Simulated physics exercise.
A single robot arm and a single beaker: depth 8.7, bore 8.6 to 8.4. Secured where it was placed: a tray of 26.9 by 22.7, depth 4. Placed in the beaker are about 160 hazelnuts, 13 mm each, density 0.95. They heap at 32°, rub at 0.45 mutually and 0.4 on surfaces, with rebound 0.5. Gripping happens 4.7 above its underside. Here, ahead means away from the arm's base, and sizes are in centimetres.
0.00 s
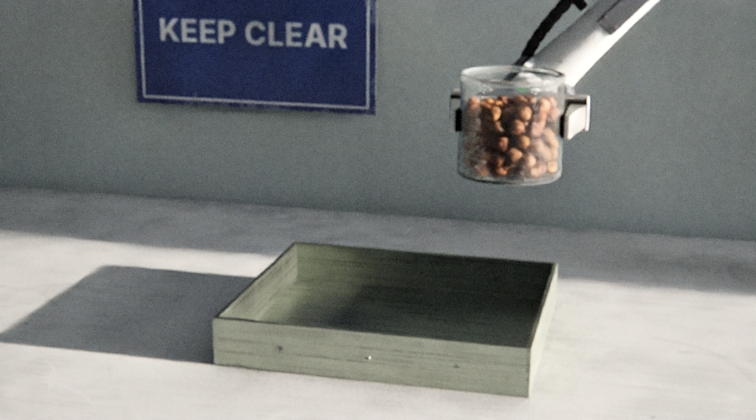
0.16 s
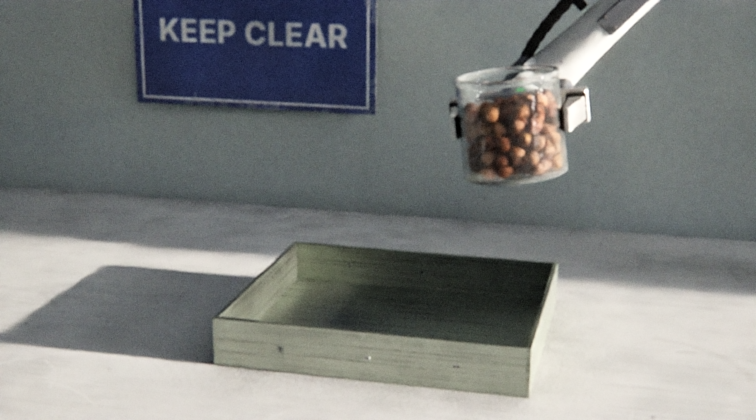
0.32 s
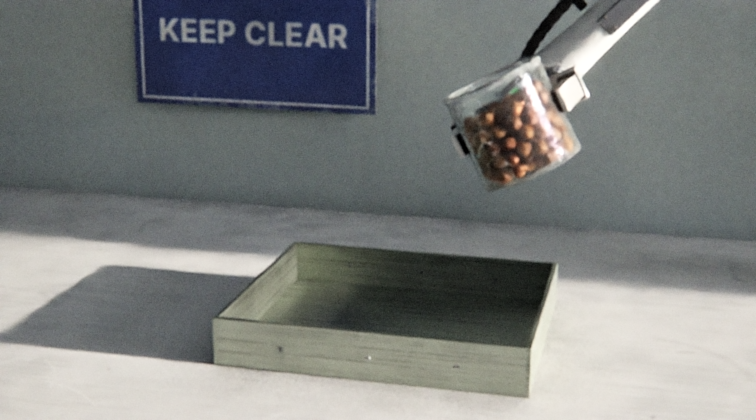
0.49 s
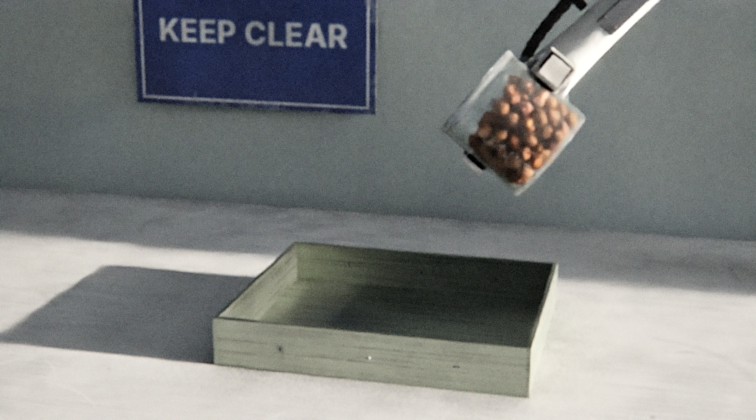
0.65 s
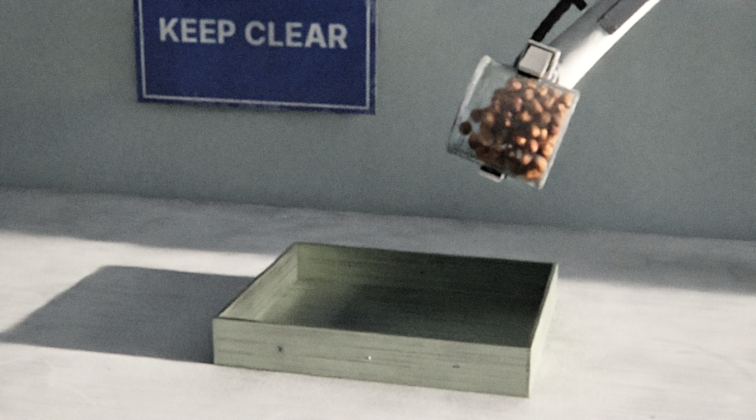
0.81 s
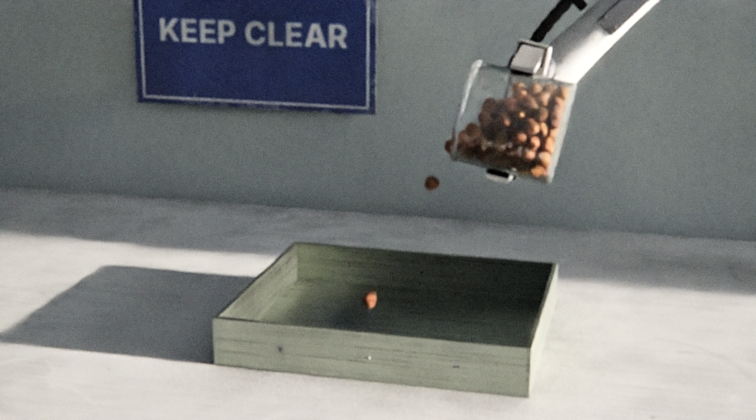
The footage shows a robot arm gripping a clear beaker of hazelnuts above a shallow green tray and steadily tilting it to the left until it lies nearly sideways, as a couple of nuts drop out, one landing in the tray.
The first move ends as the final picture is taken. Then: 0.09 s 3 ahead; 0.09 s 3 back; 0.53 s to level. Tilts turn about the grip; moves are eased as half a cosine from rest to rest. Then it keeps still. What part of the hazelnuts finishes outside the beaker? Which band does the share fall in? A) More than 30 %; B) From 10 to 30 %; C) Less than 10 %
A.
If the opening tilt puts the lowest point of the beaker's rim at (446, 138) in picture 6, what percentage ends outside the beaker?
Close to 20 in a hundred.
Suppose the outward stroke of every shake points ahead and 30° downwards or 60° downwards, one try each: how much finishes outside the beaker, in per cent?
First try some 25 %, second try some 10 %.
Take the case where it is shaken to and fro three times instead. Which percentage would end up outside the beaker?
About 65 per cent, then.
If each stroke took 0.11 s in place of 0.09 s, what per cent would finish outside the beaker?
About 35 per cent, then.
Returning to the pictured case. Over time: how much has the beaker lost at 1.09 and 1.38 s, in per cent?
At the first moment 40 per cent, at the second 45 per cent.
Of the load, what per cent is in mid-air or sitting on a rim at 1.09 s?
I'd put it near 18 per cent.
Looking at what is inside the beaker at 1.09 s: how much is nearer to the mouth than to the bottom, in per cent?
55 per cent.
After 1.09 s, tilted 72° forward, highest piece 22 above the table; 98 in the beaker, 38 in the tray, 29 in flight or on a rim.
After 1.38 s, tilted 13° forward, highest piece 23 above the table; 93 in the beaker, 71 in the tray, 1 in flight or on a rim.
After 1.72 s, level, highest piece 22 above the table; 93 in the beaker, 72 in the tray.
After 2.77 s, level, highest piece 22 above the table; 93 in the beaker, 72 in the tray.
In the end, 93 in the beaker, 72 in the tray. That is 44 % outside the beaker.
